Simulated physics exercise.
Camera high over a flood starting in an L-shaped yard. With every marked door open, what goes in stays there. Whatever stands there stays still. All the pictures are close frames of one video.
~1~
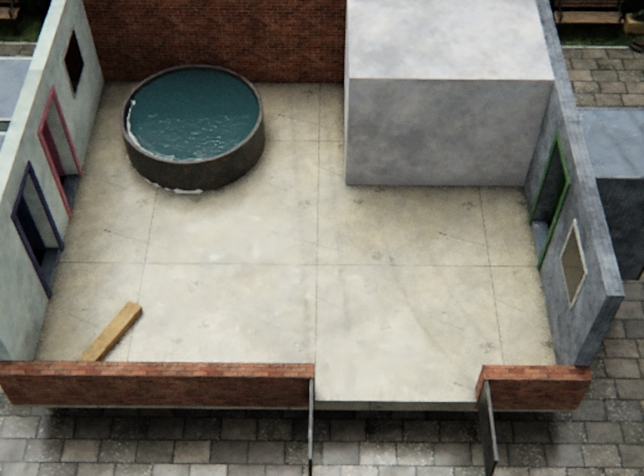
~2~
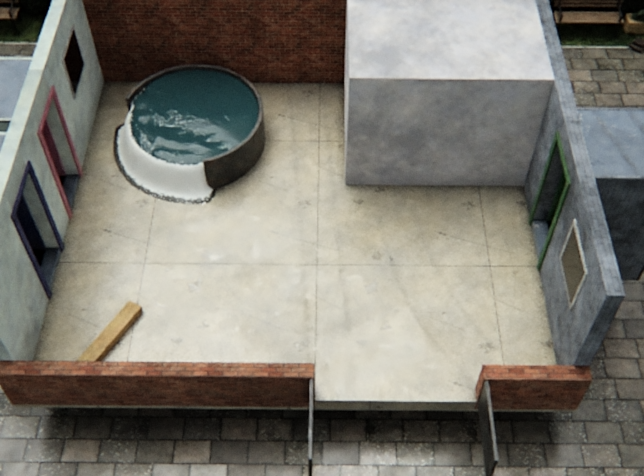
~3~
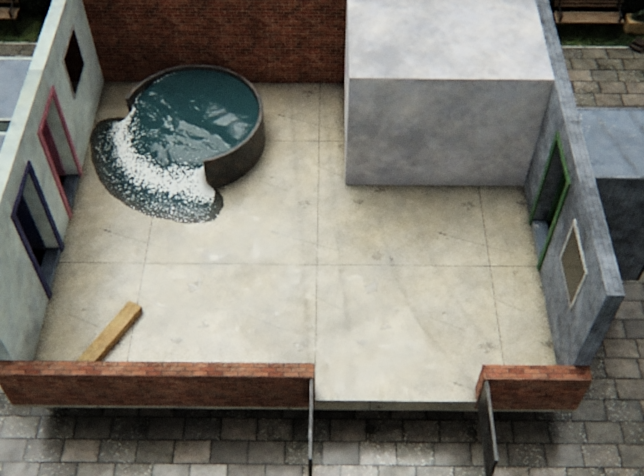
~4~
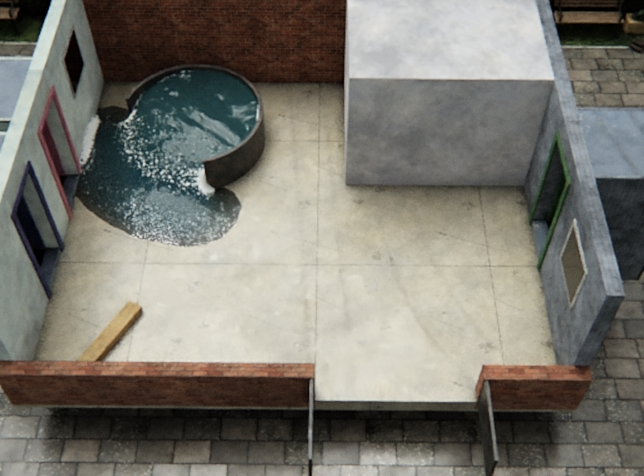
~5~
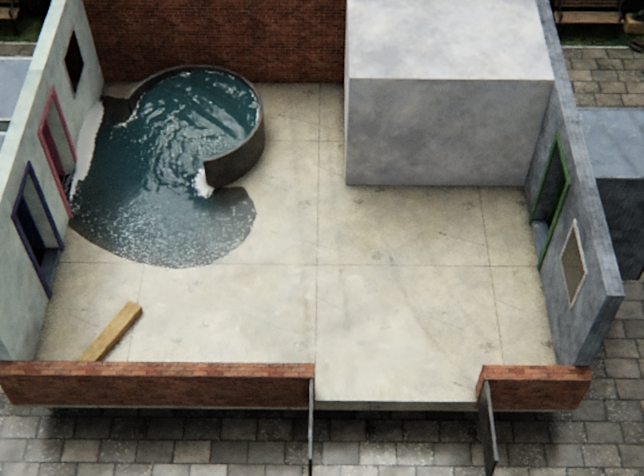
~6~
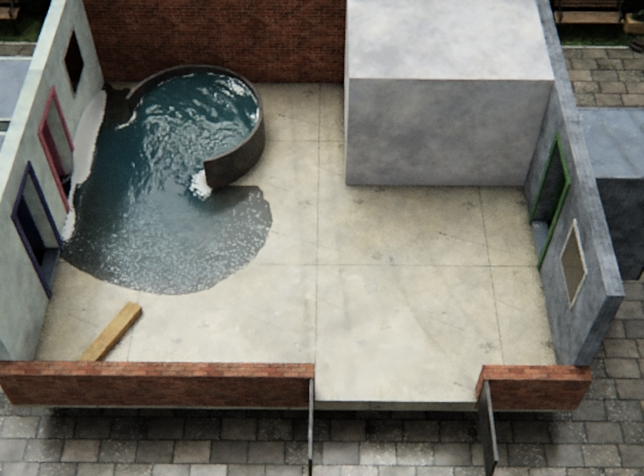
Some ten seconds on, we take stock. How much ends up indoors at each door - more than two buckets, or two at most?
The green door receives no more than two buckets; the pink door receives more than two buckets; the blue door receives more than two buckets.
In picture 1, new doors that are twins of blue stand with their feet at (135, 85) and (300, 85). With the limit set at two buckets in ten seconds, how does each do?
Lab note - first crosses the line, second stays short of the line.
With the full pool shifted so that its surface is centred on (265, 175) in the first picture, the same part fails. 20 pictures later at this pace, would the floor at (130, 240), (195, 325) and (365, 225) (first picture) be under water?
The three spots read swamped, swamped, left dry.
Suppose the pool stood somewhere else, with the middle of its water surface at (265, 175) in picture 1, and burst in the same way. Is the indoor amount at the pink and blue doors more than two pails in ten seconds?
Briefly, the pink door gets too much and the blue door gets too much.
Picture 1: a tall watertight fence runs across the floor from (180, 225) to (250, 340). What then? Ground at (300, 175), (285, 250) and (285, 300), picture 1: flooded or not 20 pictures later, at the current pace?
Reading them off in sequence: Spared, swamped, swamped.
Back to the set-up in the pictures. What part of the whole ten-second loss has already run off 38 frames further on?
Roughly 80 percent.
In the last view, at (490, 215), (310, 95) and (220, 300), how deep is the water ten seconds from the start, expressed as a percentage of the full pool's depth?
16, 6 and 4 per cent, roughly.
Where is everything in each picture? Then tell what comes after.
The first picture shows the round tank at (192, 114) is whole and still.
In the second picture, water pours out at (142, 165) and has run to (208, 199).
In the third picture, the front is at (213, 214), out from the gap at (142, 167).
In the fourth picture, the front is at (221, 232), out from the gap at (143, 169).
In the fifth picture, the front is at (237, 240), out from the gap at (143, 169).
In the sixth picture, the front is at (208, 284), out from the gap at (143, 169).
A moment on, water covers 35 % of the floor; the green door not reached, the pink door over two buckets in, the blue door under two buckets in.
Next, water covers 40 % of the floor; the green door not reached, the pink door far over two buckets in, the blue door over two buckets in.
Then, water covers 45 % of the floor; the green door not reached, the pink door far over two buckets in, the blue door over two buckets in.
Later, water covers 95 % of the floor; the green door wet at the sill, nothing in, the pink door far over two buckets in, the blue door far over two buckets in.
In the end, water covers 100 % of the floor; the green door wet at the sill, nothing in, the pink door far over two buckets in, the blue door far over two buckets in.
